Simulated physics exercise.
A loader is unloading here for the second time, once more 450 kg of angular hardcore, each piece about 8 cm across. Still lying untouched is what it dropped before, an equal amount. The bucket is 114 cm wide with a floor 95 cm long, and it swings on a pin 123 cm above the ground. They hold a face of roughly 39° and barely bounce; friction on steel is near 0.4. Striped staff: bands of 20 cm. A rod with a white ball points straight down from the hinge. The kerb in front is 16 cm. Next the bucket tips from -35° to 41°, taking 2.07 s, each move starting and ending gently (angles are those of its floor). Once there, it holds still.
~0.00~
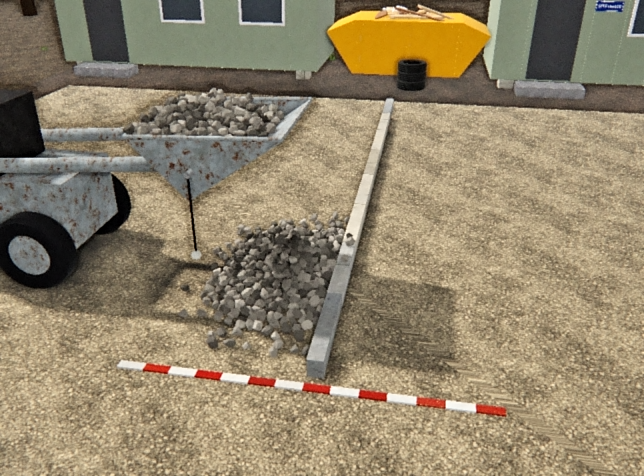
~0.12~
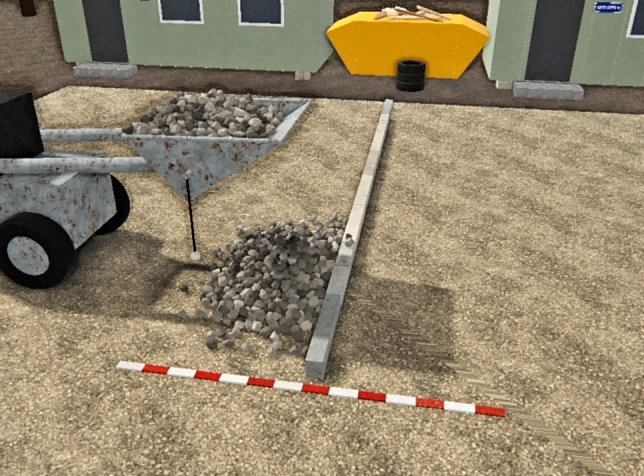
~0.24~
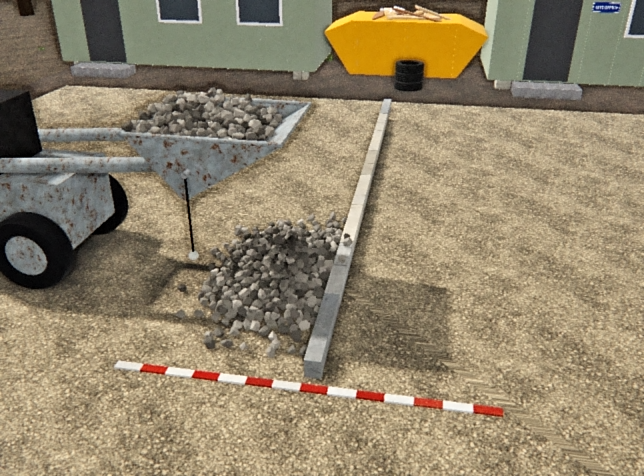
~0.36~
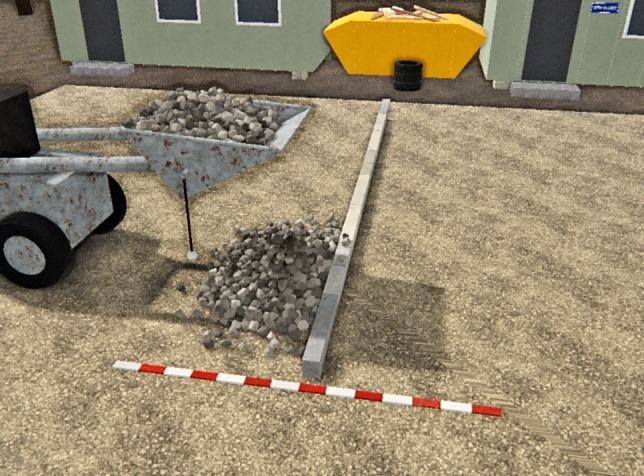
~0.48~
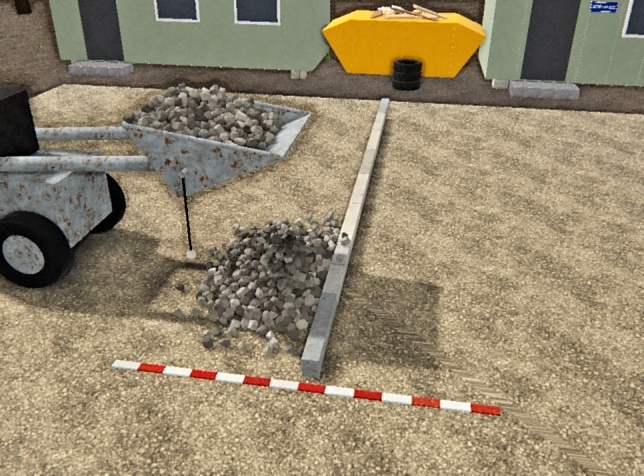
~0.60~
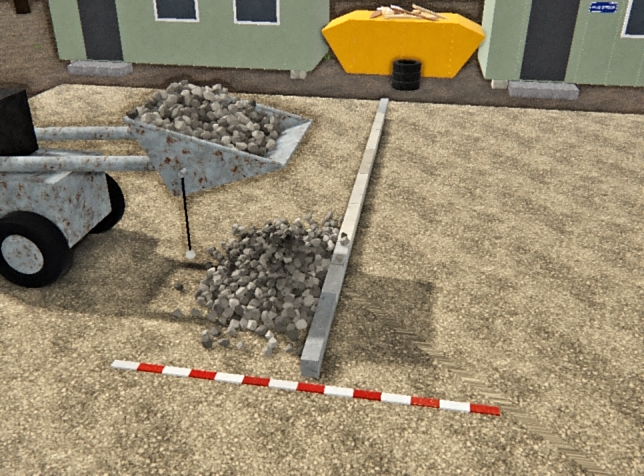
To begin with, a loader's rusty metal bucket, full of grey stones, is tilted back above an earlier heap lying against a long kerb, behind a red-and-white staff. The bucket then slowly rotates forward, its front lip dipping slightly while its stones stay inside and the heap below lies still.
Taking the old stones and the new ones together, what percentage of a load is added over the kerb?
About 18 per cent.
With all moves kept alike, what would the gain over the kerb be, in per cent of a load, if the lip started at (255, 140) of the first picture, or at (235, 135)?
The first would add some 5 per cent and the second some 0 per cent.
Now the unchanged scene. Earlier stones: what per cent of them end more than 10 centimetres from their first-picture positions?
Close to 0 in a hundred of them.
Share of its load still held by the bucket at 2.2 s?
Some 30 percent, roughly.
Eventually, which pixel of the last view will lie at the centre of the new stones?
Roughly pixel (309, 257) in the last view.
After 1.5 s the floor is at 29°; in per cent of one load, 98 in the bucket, 102 on this side of the kerb; the foremost stones are at (331, 265).
After 2.2 s the floor is at 41°; in per cent of one load, 30 in the bucket, 169 on this side of the kerb, 2 over the kerb; the foremost stones are at (356, 253).
After 2.5 s the floor is at 41°; in per cent of one load, 3 in the bucket, 184 on this side of the kerb, 12 over the kerb; the foremost stones are at (403, 270).
After 5.3 s the floor is at 41°; in per cent of one load, 0 in the bucket, 182 on this side of the kerb, 18 over the kerb; the foremost stones are at (436, 273). Net gain over the kerb, 18.
